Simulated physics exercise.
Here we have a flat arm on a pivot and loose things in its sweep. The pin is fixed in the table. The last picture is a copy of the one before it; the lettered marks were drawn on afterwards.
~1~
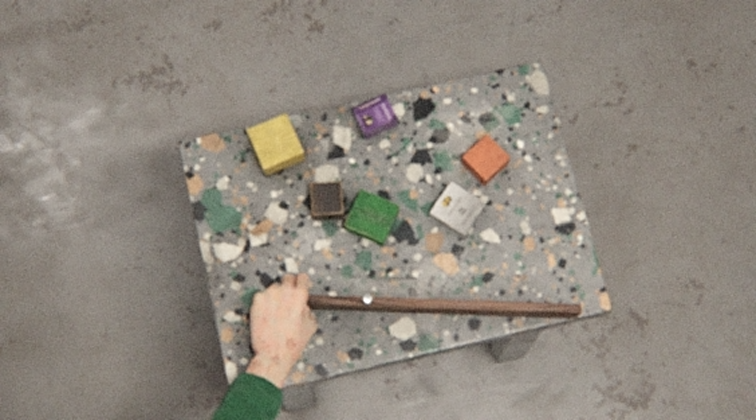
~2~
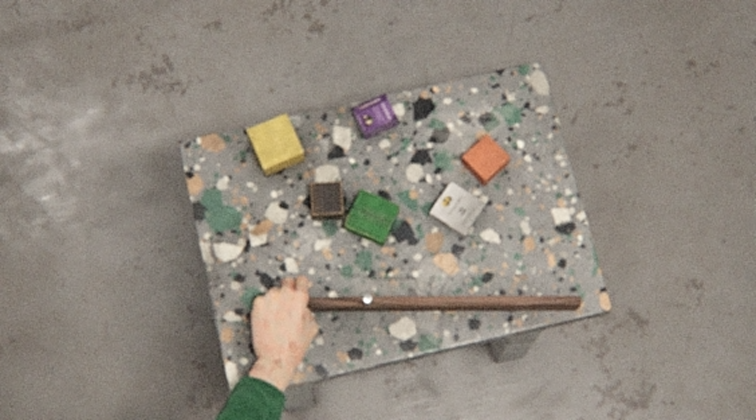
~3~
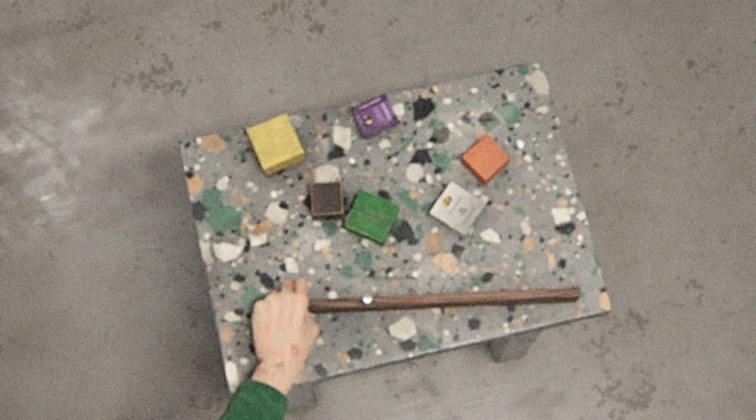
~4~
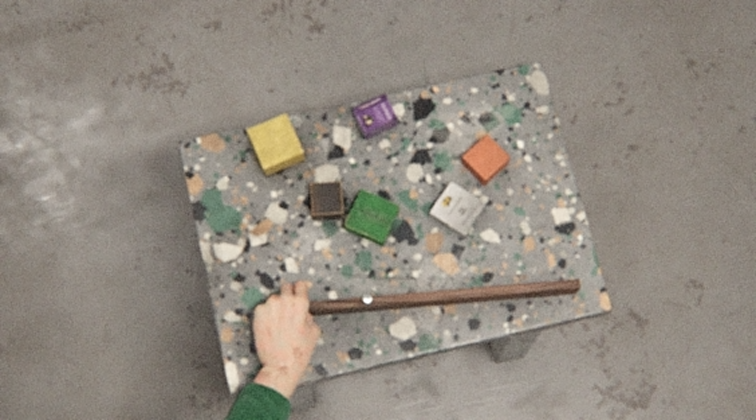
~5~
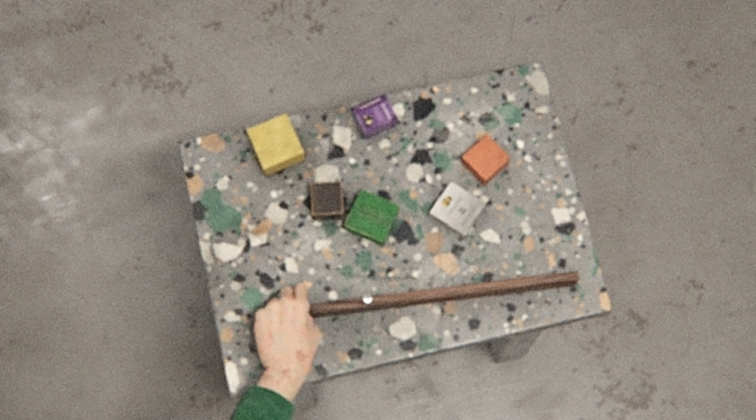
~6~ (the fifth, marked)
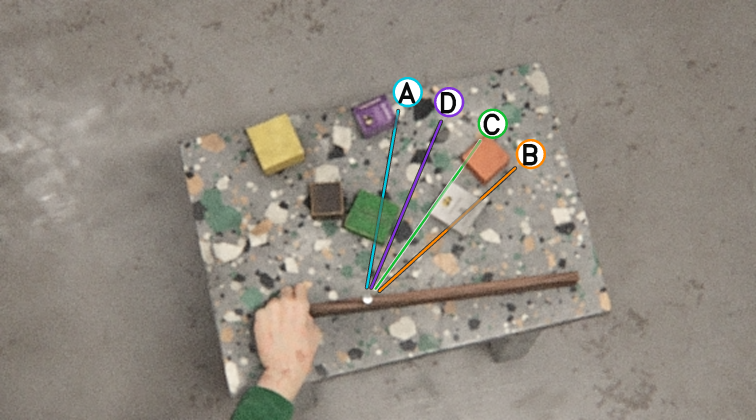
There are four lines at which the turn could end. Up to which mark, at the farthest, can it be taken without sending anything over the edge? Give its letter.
Stop at A.
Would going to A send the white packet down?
No.
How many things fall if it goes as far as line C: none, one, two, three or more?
The count is none.
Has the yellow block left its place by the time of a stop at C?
By then, no.
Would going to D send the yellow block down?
No.
On the marked copy, A at (383, 198); B at (448, 229); C at (429, 214); D at (406, 203).
Taking A. A third of the way, arm (459, 241); purple packet (375, 117); yellow block (276, 145).
Two thirds of the way, arm (421, 207); orange block (440, 133); white packet (412, 177).
When it is over, arm (386, 196); purple packet (339, 110); orange block (379, 118); nothing has fallen.
As for the rest, B is safe but short; C is safe but short; D is safe but short.
